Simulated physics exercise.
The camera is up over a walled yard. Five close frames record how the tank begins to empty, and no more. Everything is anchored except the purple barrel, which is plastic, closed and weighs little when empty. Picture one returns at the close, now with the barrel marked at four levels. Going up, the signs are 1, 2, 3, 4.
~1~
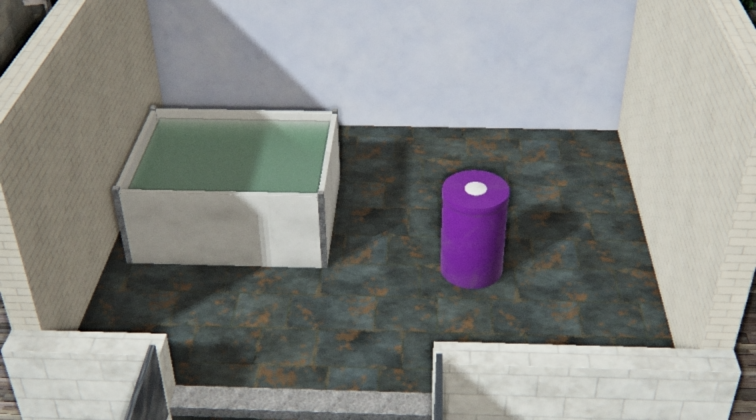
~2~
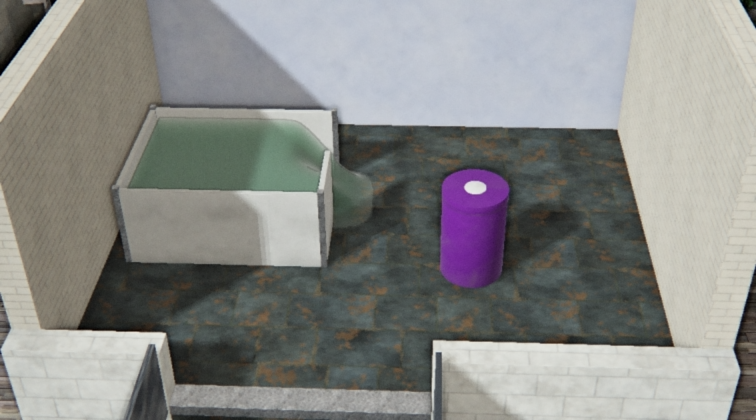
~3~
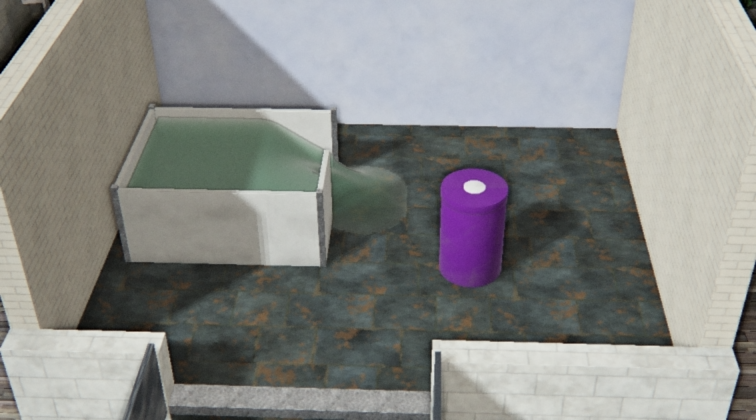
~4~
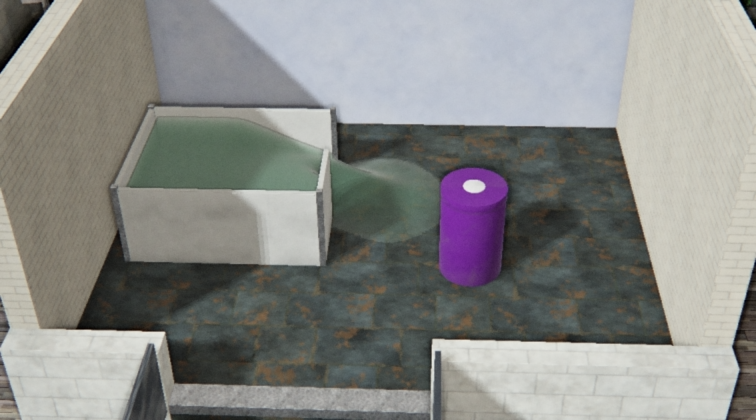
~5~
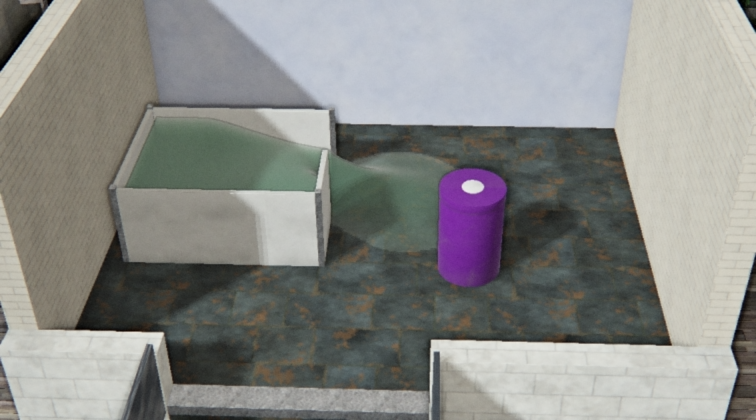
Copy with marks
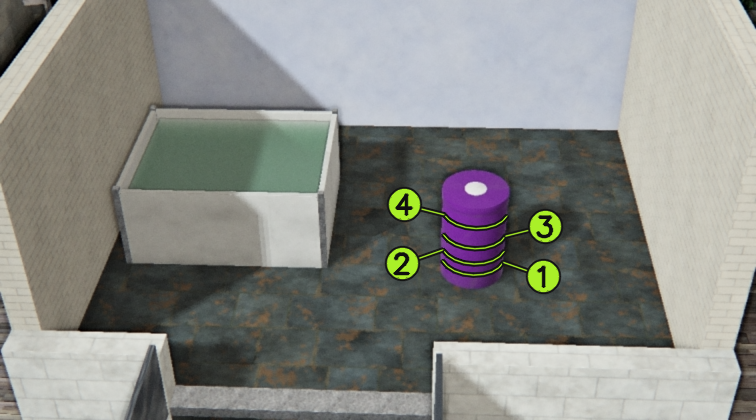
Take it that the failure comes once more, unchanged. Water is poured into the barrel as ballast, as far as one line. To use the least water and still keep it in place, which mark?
Choose 1.
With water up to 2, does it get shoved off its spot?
No, that is safe.
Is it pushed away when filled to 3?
No.
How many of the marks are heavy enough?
All four.
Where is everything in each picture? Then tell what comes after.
Lid of the purple barrel at (476, 189); tank full, its middle at (233, 156); open gate at (300, 342), in the first picture.
In the second picture, 2 % of the ground wet, in view closest to the barrel at (356, 214).
In the third picture, 4 % of the ground wet, in view closest to the barrel at (381, 224).
In the fourth picture, 7 % of the ground wet, in view closest to the barrel at (413, 228).
Lid of the purple barrel at (473, 187); 11 % of the ground wet, in view closest to the barrel at (439, 237), in the fifth picture.
On the marked copy, 1 at (473, 275); 2 at (474, 264); 3 at (474, 248); 4 at (476, 228); from the bottom up 1, 2, 3, 4.
For mark 1, it does not move.
For mark 2, it does not move.
For mark 3, it does not move.
For mark 4, it does not move.
